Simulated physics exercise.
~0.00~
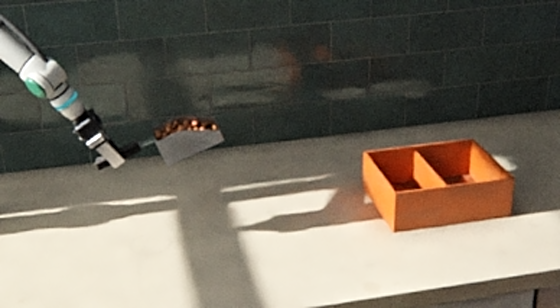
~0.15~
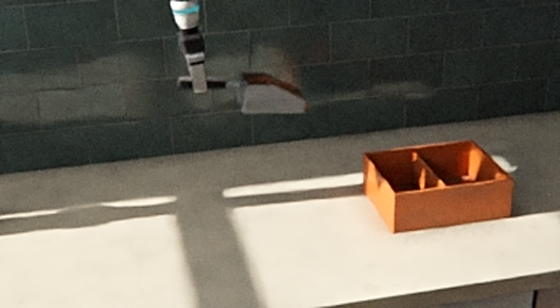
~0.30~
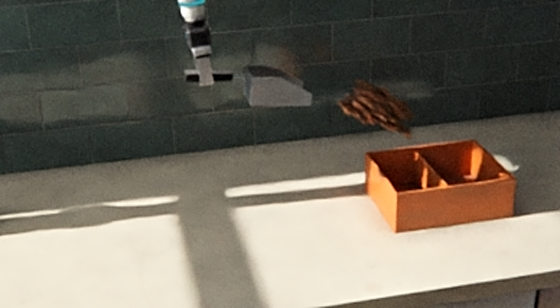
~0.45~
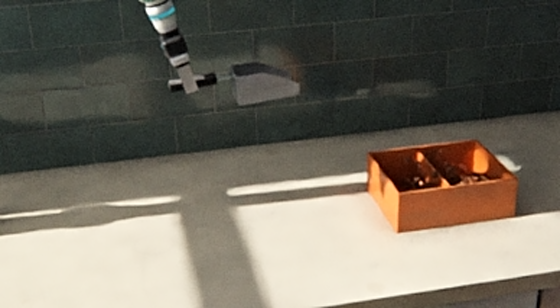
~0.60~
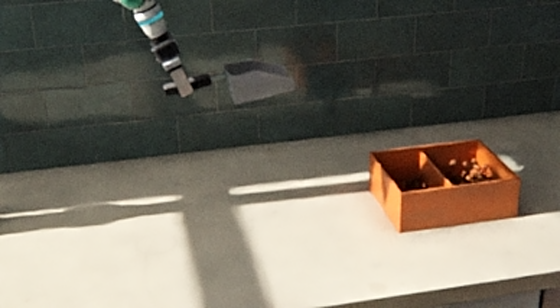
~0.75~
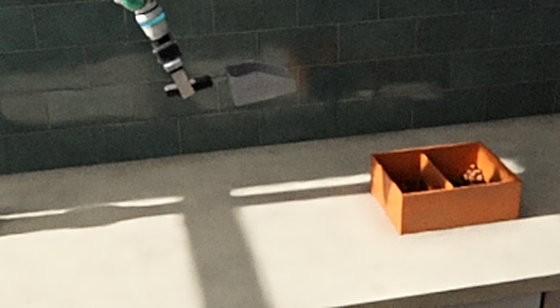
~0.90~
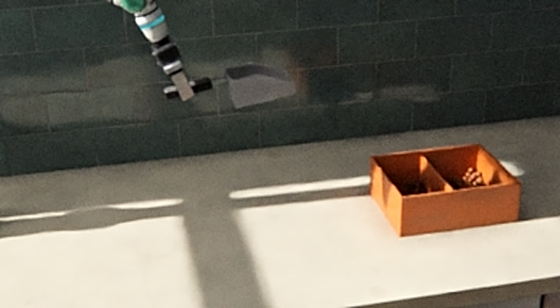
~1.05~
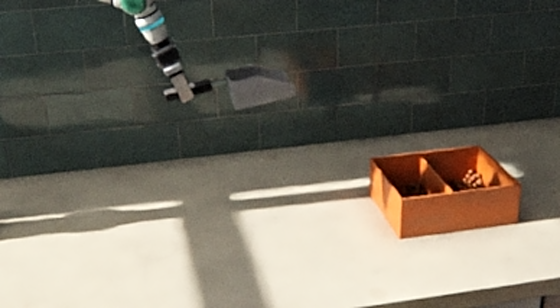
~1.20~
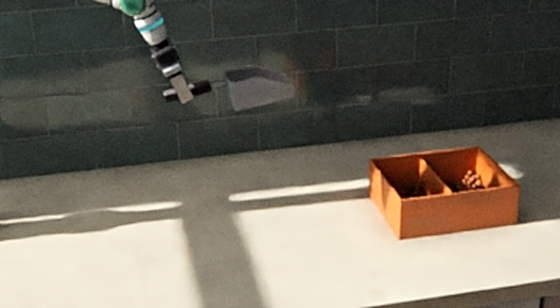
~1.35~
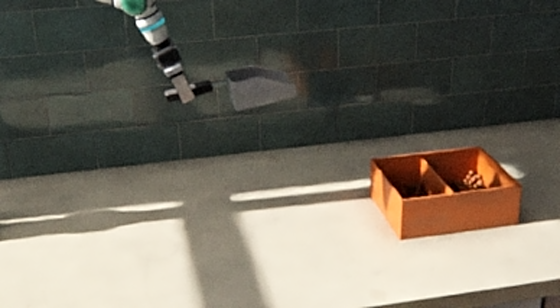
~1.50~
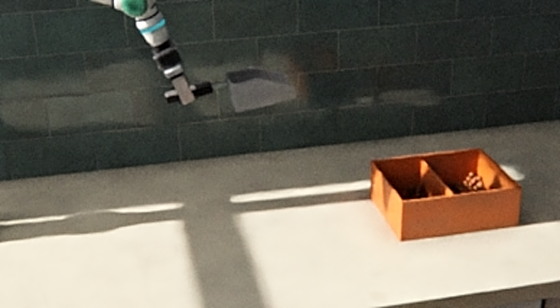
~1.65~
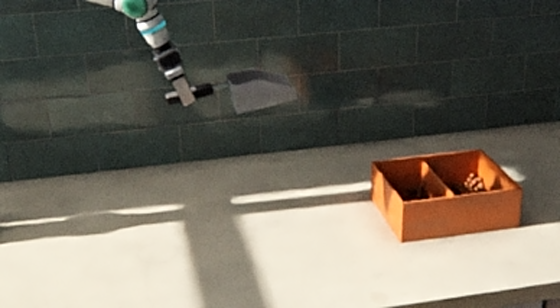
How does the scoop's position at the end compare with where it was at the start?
At the end the scoop is higher and further to the right than it was at the start, held empty above the counter.
Robot arm swinging a grey scoop up and right, flinging hazelnuts into both parts of an orange box, then holding still.
